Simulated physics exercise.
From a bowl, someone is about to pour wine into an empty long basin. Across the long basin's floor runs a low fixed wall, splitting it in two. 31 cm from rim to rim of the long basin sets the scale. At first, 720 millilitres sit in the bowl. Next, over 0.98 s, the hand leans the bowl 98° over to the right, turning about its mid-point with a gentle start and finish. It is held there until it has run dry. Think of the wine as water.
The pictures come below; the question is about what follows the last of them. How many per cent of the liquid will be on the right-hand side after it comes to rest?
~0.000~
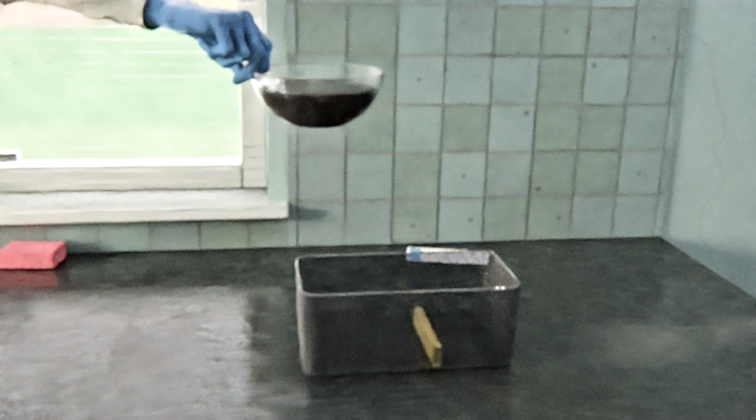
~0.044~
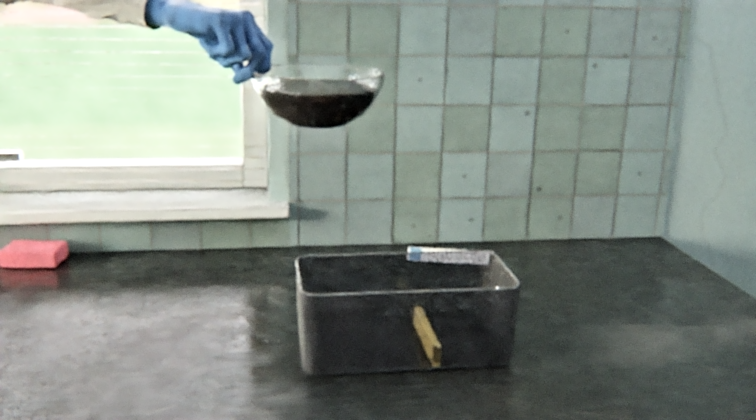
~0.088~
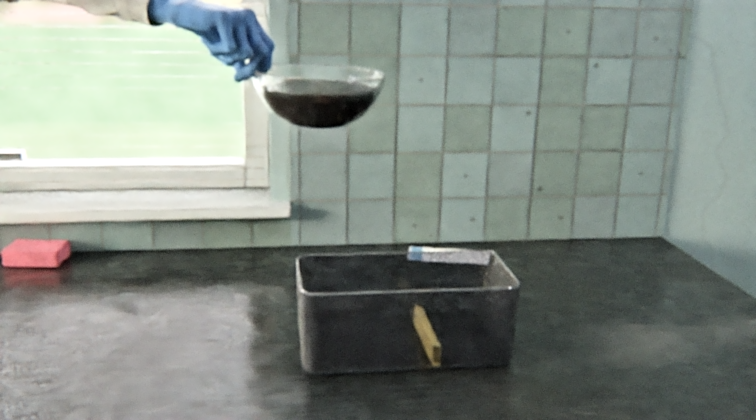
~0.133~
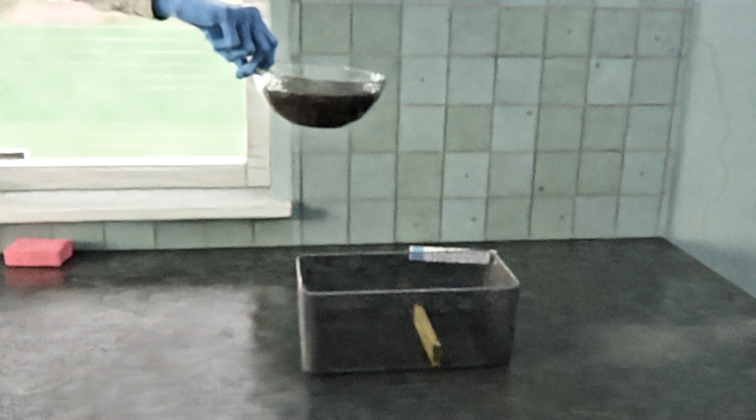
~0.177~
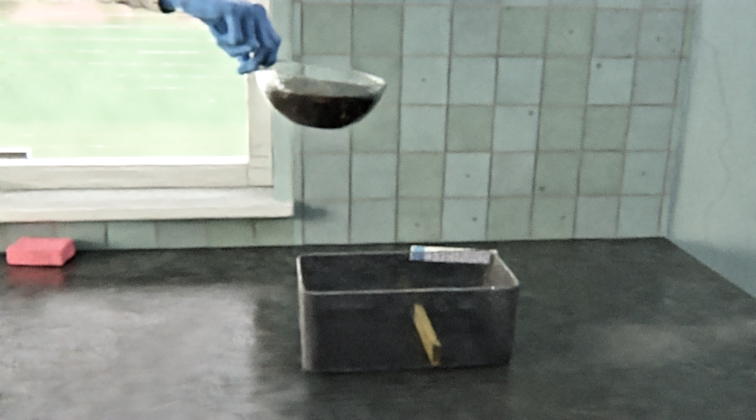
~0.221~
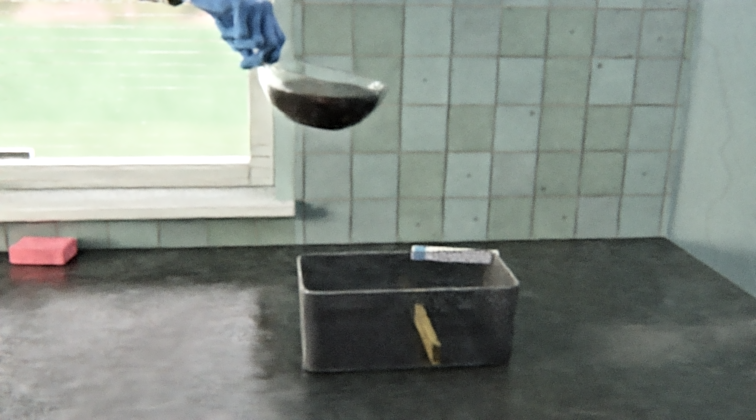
Some 51 per cent will be on the right-hand side.
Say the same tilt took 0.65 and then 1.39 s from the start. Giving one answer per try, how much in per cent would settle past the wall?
It comes to 40 per cent, and then 55 per cent.
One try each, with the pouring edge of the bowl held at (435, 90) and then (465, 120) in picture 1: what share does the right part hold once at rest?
I'd say 65 percent on the first go, 45 percent on the next.
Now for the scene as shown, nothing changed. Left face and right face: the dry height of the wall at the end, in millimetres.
20 mm left, 10 mm right.
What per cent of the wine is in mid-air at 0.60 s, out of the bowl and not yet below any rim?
Close to 56 per cent, I'd say.
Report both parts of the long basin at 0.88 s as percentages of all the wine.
Left roughly 30, right roughly 52.
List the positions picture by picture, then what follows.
It leans 0°; its right rim is at (383, 73); the wine meets the walls at (257, 86) and (376, 86); the long basin's rim runs from (299, 276) to (507, 269); the wall's top is at (427, 326), in the first picture.
It leans 0°; its right rim is at (383, 74); the wine meets the walls at (258, 86) and (376, 87), in the second picture.
It leans 2°; its right rim is at (384, 76); the wine meets the walls at (259, 86) and (377, 88), in the third picture.
It leans 4°; its right rim is at (385, 79); the wine meets the walls at (261, 84) and (378, 90), in the fourth picture.
It leans 8°; its right rim is at (386, 83); the wine meets the walls at (262, 84) and (379, 91), in the fifth picture.
It leans 12°; its right rim is at (387, 88); the wine meets the walls at (265, 85) and (381, 93), in the sixth picture.
After 0.60 s the tilt is 66° and 39 per cent is still to pour, 2 is left of the wall and 2 right of it.
After 0.88 s the tilt is 95° and 1 per cent is still to pour, 29 is left of the wall and 53 right of it.
After 1.16 s the tilt is 98° and 0 per cent is still to pour, 46 is left of the wall and 52 right of it.
After 1.48 s the tilt is 98° and 0 per cent is still to pour, 47 is left of the wall and 51 right of it.
In the end 47 per cent lies left of the wall, 51 right of it and 2 outside.
